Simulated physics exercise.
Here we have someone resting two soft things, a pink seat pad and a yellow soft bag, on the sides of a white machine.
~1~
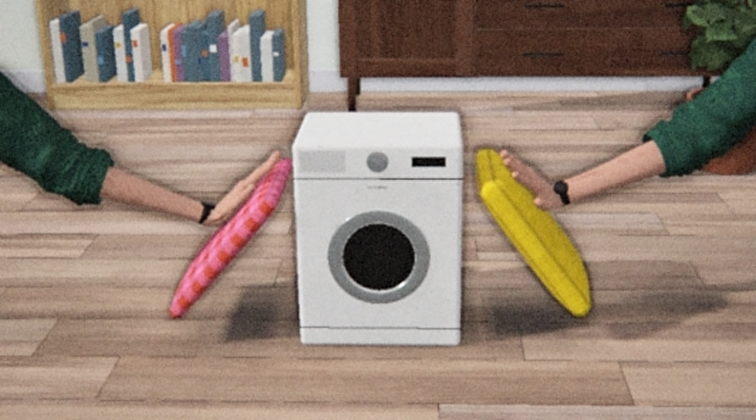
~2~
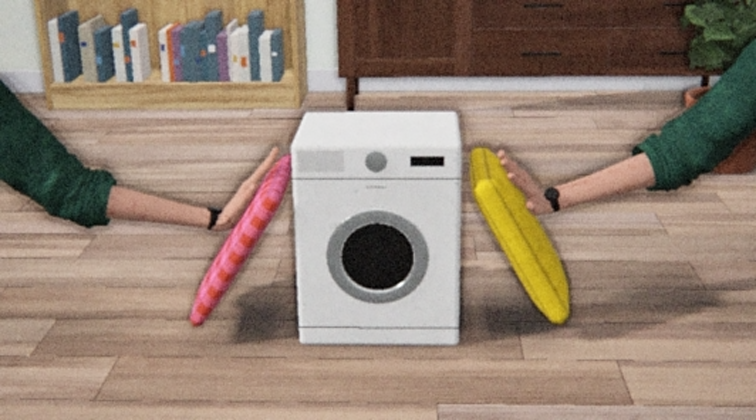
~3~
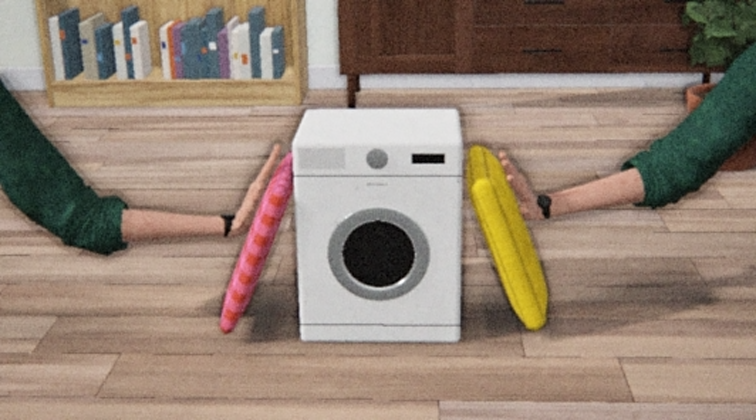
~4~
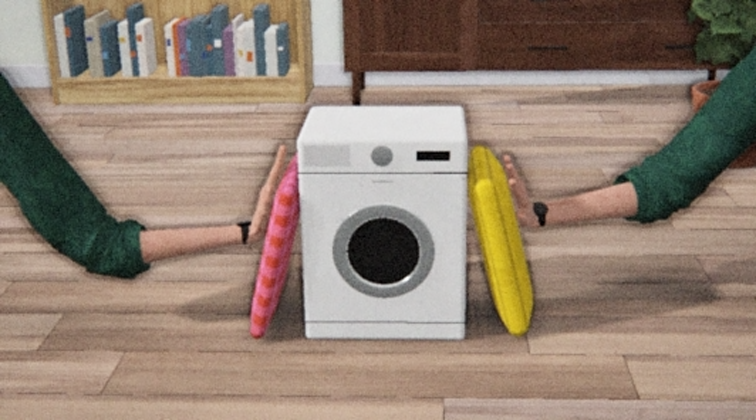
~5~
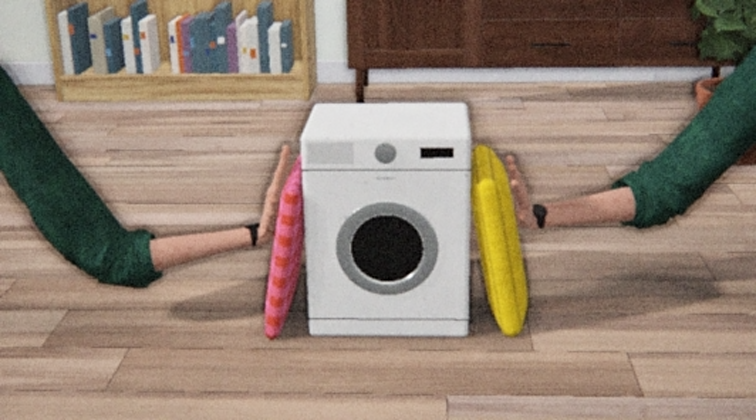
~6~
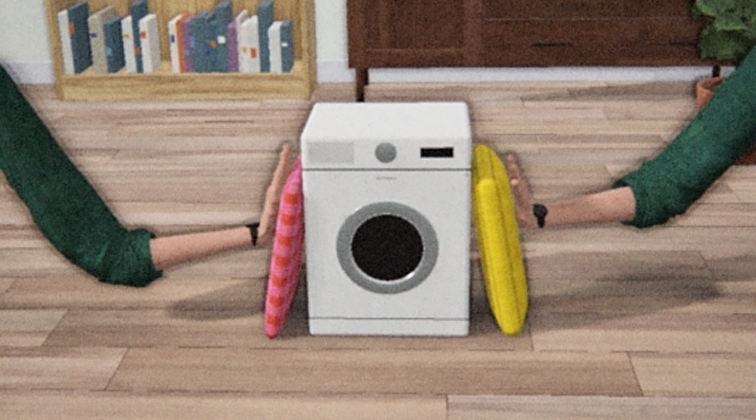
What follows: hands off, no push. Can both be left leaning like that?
In the end the pink seat pad holds its lean, the yellow soft bag remains propped up.
Then, 0.24 s past the final frame, seat pad still up near (291, 240); soft bag still up near (497, 238).
When it is over, seat pad still up near (292, 240); soft bag still up near (497, 238). The pink seat pad remains propped up and the yellow soft bag keeps leaning.
